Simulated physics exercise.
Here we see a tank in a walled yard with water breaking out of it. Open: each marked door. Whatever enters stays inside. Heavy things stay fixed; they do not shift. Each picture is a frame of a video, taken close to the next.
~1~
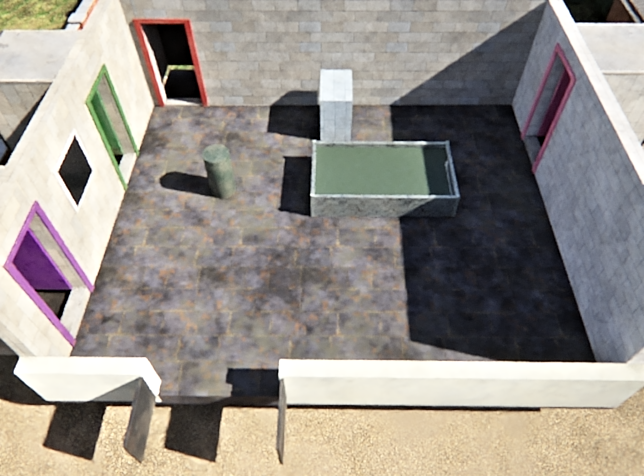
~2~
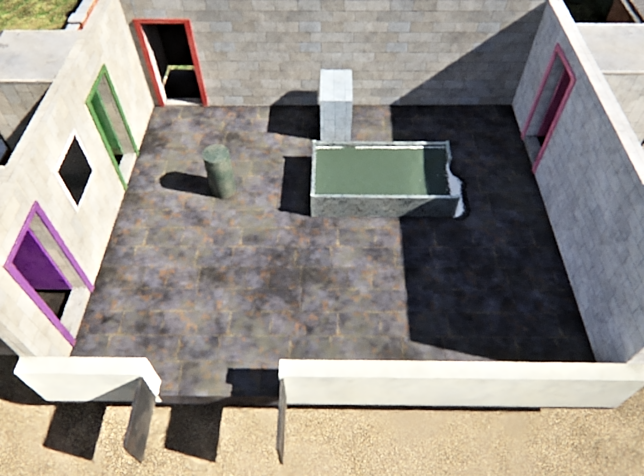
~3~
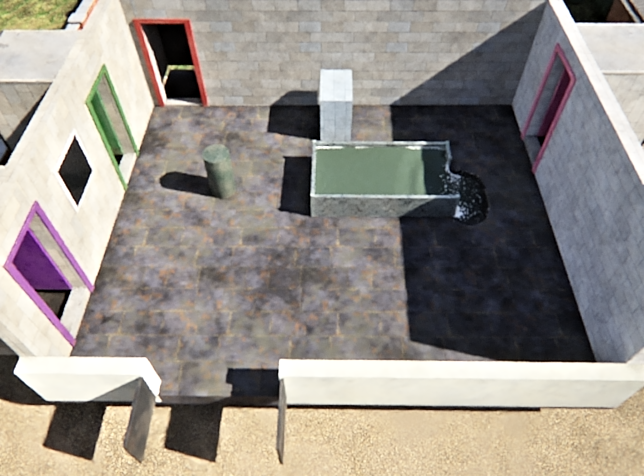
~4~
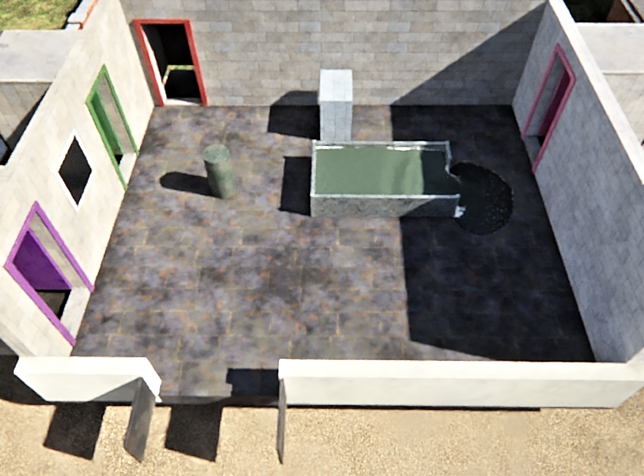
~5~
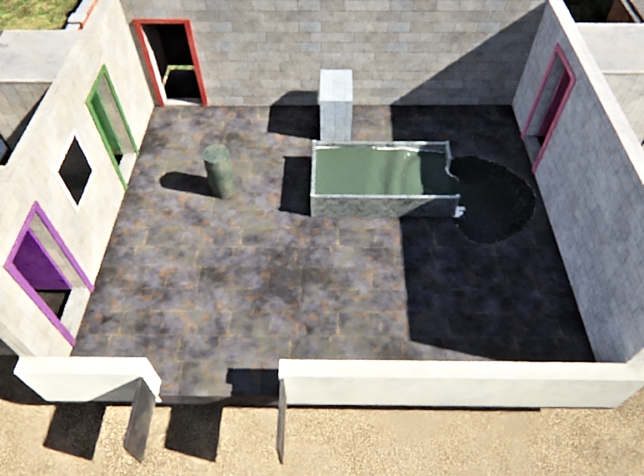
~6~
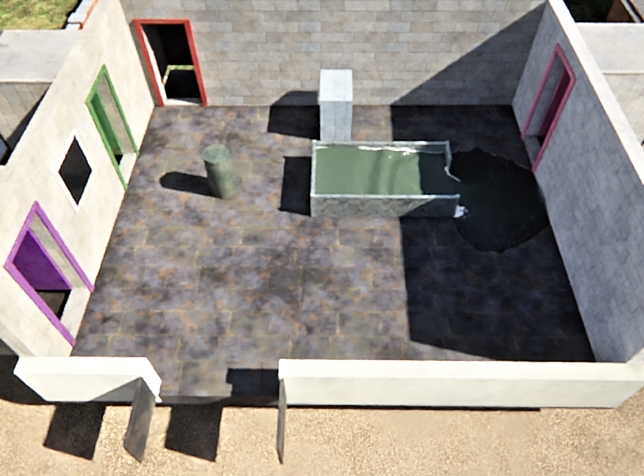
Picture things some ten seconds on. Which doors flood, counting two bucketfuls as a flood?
In order: The red door keeps inside the allowance there; the green door keeps inside the allowance there; the purple door keeps inside the allowance there; the pink door keeps inside the allowance there.
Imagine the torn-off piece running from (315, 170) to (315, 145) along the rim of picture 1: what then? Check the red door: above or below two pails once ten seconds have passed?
Well, the red is swamped.
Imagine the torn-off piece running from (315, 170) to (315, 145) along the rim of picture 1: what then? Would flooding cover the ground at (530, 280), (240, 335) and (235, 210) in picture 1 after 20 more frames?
Going in your order, I'd say still bare, then still bare, then drenched.
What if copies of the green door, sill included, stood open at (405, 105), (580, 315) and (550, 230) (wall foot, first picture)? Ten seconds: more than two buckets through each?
Stays below the line; stays below the line; crosses the line.
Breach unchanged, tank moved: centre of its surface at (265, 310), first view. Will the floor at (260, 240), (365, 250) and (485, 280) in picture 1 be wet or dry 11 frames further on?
Log: No flood; no flood; flood.
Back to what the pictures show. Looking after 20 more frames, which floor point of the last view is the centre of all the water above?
Somewhere near (452, 206).
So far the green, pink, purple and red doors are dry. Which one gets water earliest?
It's the pink door.
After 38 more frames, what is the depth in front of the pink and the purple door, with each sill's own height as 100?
Roughly 40 % and 0 %, respectively.
A moment on, water covers 10 % of the floor; the red door not reached, the green door not reached, the purple door not reached, the pink door wet at the sill, nothing in.
Next, water covers 15 % of the floor; the red door not reached, the green door not reached, the purple door not reached, the pink door wet at the sill, nothing in.
Then, water covers 20 % of the floor; the red door not reached, the green door not reached, the purple door not reached, the pink door wet at the sill, nothing in.
Later, water covers 45 % of the floor; the red door not reached, the green door not reached, the purple door not reached, the pink door wet at the sill, nothing in.
In the end, water covers 70 % of the floor; the red door not reached, the green door not reached, the purple door wet at the sill, nothing in, the pink door wet at the sill, nothing in.
